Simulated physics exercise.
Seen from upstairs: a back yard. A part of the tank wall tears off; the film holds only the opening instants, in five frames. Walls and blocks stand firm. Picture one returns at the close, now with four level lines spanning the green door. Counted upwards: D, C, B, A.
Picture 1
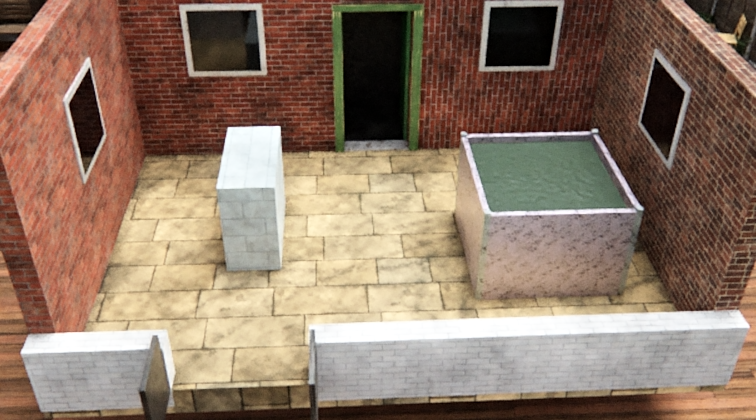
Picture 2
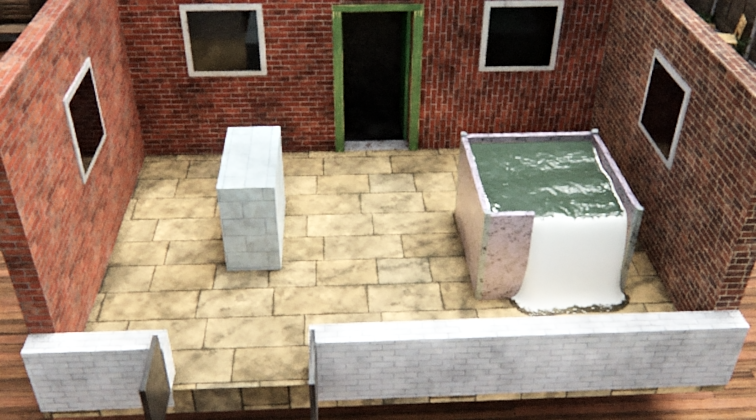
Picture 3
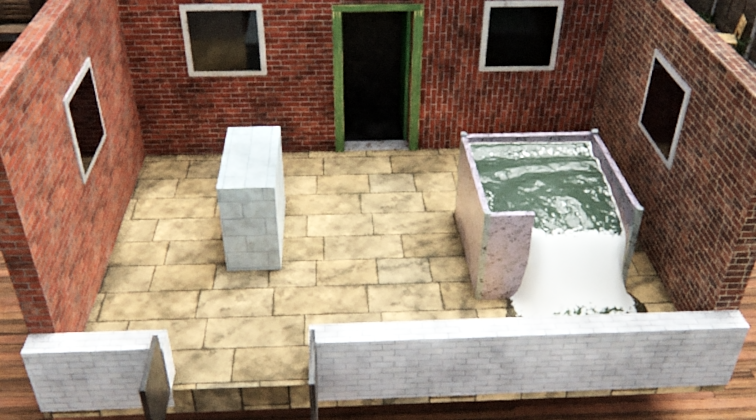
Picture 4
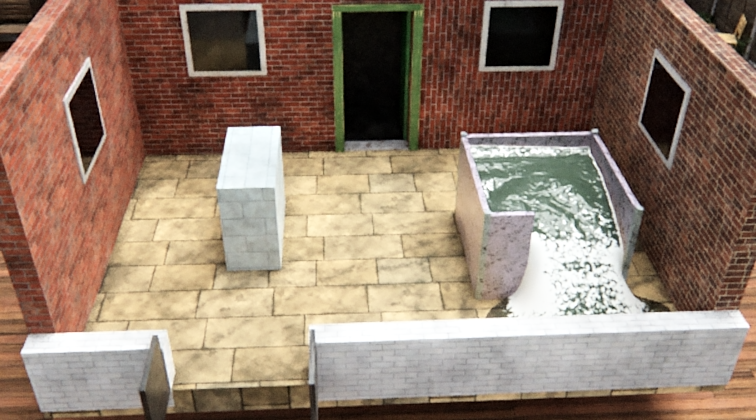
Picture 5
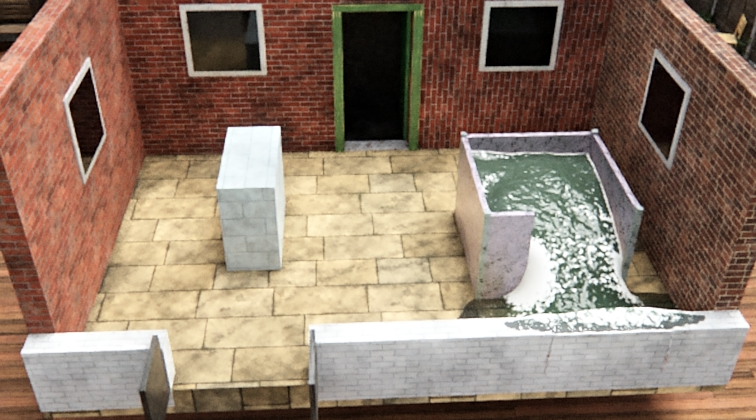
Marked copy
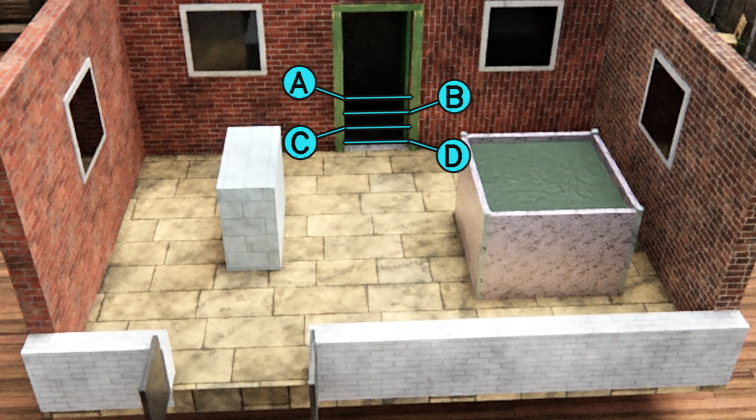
Water burst through the front of a square tank on the right of a brick-walled yard, poured down in a white sheet, then spread across the paving to the low white front wall.
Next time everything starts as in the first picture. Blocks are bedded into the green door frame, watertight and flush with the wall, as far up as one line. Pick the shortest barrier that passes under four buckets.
That is height D.
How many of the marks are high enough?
All of the four.
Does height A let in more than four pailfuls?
No, that is safe.
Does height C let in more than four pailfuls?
No, not at all.
On the marked copy, A at (377, 97); B at (377, 112); C at (377, 127); D at (377, 141); from the bottom up D, C, B, A.
If A is chosen, nothing gets over.
If B is chosen, nothing gets over.
If C is chosen, nothing gets over.
If D is chosen, nothing gets over.
